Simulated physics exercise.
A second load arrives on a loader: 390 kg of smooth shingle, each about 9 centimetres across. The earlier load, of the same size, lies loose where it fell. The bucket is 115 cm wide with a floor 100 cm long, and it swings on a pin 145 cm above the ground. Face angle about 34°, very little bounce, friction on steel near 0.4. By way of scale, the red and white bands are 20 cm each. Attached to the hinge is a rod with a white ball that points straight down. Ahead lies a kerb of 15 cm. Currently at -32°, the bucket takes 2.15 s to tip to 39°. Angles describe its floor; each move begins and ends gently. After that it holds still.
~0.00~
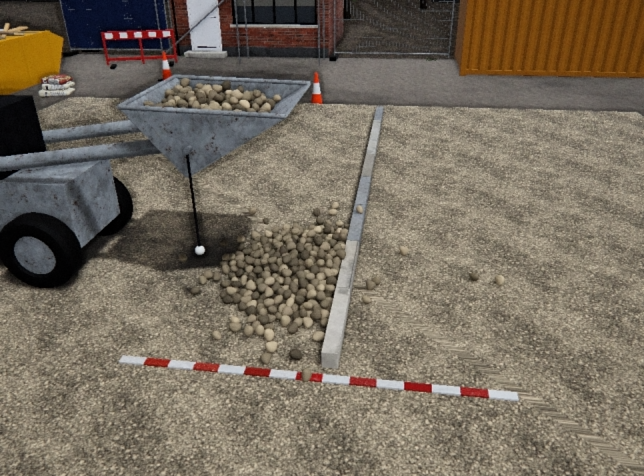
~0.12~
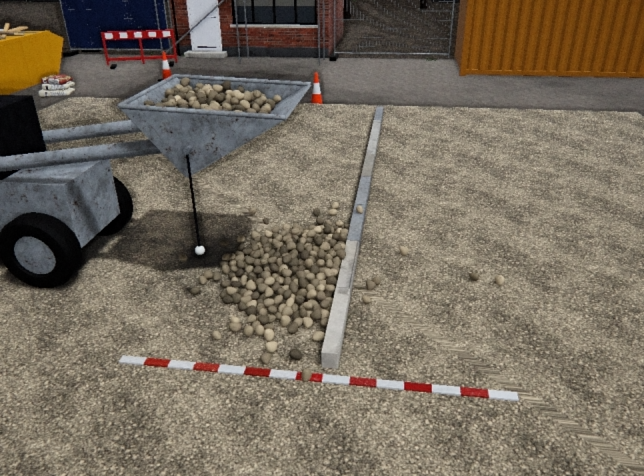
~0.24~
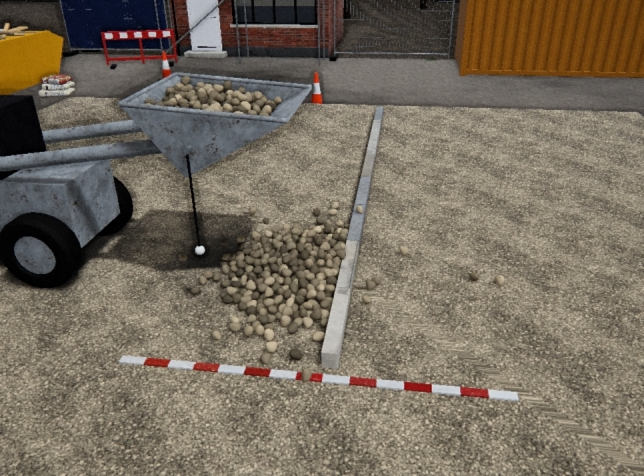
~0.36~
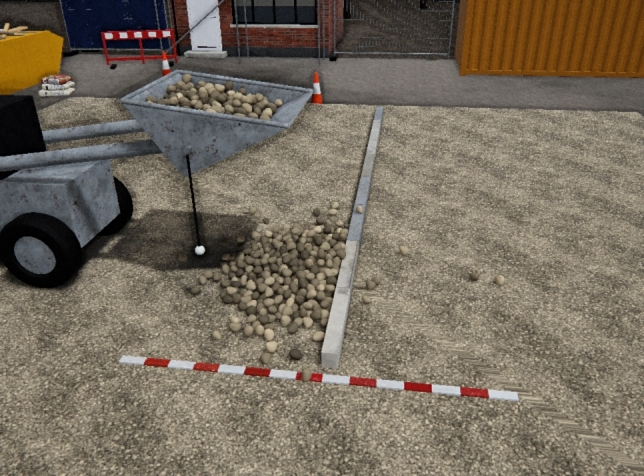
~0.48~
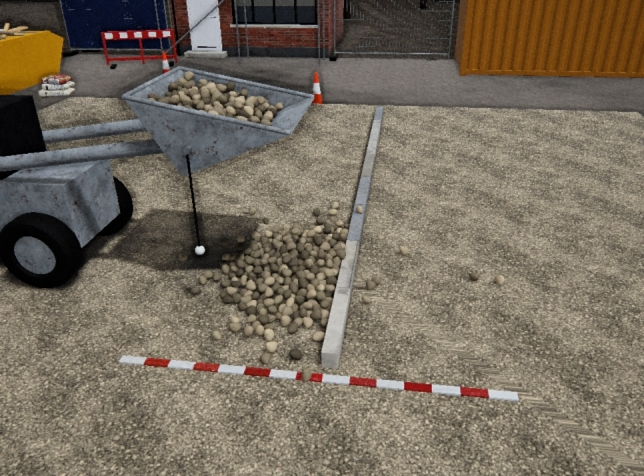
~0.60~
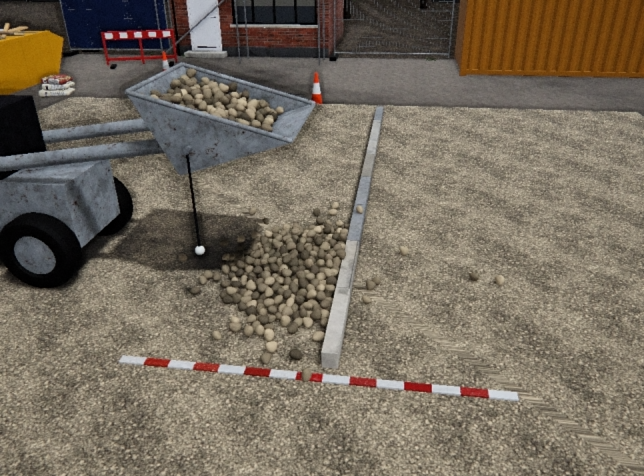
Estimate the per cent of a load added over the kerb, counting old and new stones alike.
Roughly 41 per cent of a load is added.
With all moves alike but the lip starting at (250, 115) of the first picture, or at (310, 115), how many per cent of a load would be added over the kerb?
10 % and 65 %.
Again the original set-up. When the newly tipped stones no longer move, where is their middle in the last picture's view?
Near (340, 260).
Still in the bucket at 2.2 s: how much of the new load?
15 %.
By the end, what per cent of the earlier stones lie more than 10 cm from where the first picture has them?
Close to 5 per cent.
After 1.6 s the floor is at 28°; in per cent of one load, 94 in the bucket, 105 on this side of the kerb, 1 over the kerb; the foremost stones are at (398, 265).
After 2.2 s the floor is at 39°; in per cent of one load, 15 in the bucket, 173 on this side of the kerb, 13 over the kerb; the foremost stones are at (417, 266).
After 2.6 s the floor is at 39°; in per cent of one load, 0 in the bucket, 169 on this side of the kerb, 31 over the kerb; the foremost stones are at (456, 283).
After 5.4 s the floor is at 39°; in per cent of one load, 0 in the bucket, 158 on this side of the kerb, 42 over the kerb; the foremost stones are at (491, 290). Net gain over the kerb, 41.
